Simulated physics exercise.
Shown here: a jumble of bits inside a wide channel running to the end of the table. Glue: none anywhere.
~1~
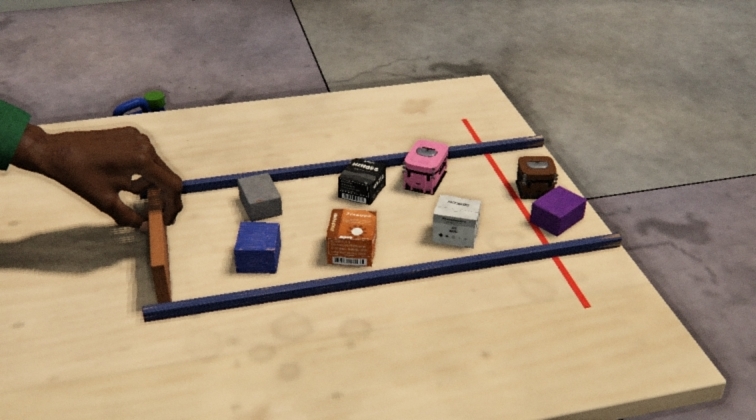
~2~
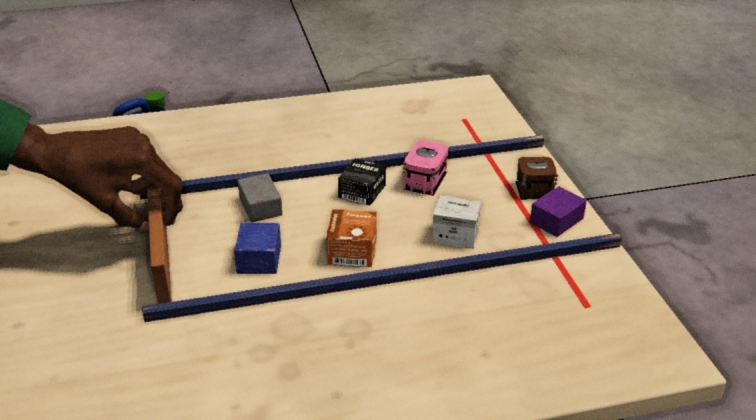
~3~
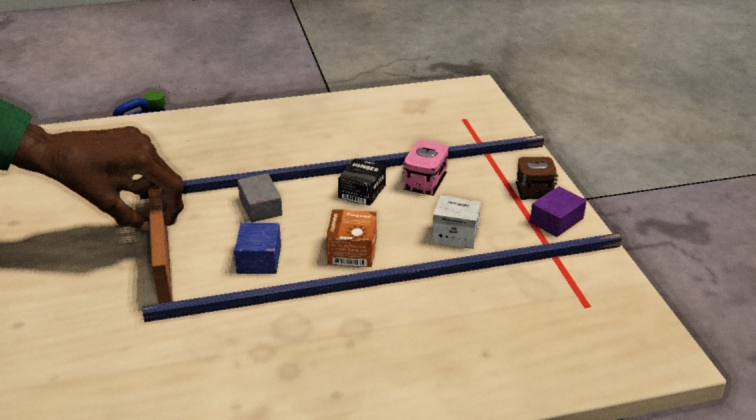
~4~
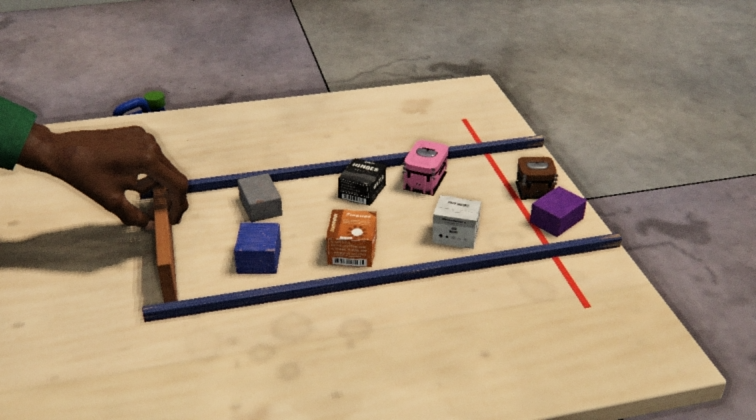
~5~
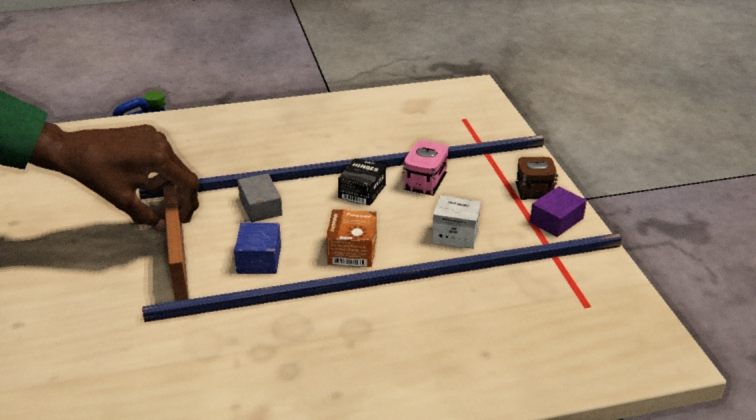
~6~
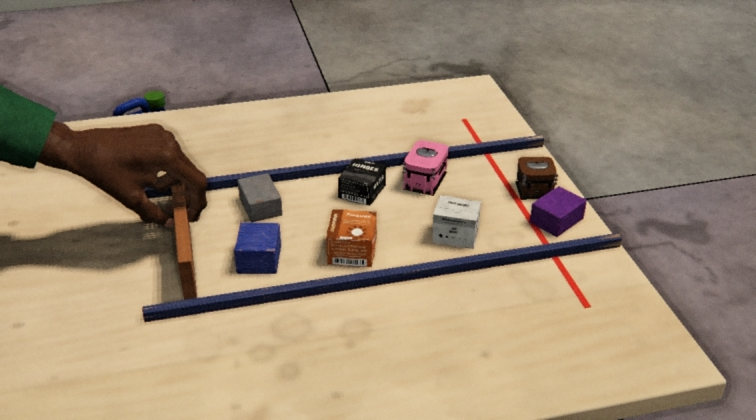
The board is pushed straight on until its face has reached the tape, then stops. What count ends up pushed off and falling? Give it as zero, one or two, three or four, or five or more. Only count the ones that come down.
The count that falls is three or four.
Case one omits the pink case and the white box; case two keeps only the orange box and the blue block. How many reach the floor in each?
Try one: 1; try two: 1.
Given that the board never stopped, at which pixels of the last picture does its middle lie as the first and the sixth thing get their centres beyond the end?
At (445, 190) for the first, at (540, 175) for the sixth.
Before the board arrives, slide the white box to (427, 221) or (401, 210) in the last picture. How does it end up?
In order, the object goes off, then stays where it is.
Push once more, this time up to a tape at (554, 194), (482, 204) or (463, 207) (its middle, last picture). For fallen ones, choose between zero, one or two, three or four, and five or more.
The falls would be 5 or more; either one or two; one to two.
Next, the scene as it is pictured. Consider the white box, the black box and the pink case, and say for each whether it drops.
Here's how it goes: The white box goes down, the black box hangs in there and the pink case goes down.
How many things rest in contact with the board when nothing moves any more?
At rest, 2 are in contact.
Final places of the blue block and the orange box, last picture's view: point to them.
Going in order: First (547, 204), then (592, 203).
Soon after, none off yet; purple block at rest near (558, 211); brown case at rest near (536, 178); white box at rest near (457, 222).
At rest, the number that fall off is three or four; fallen, pink case, white box and purple block.
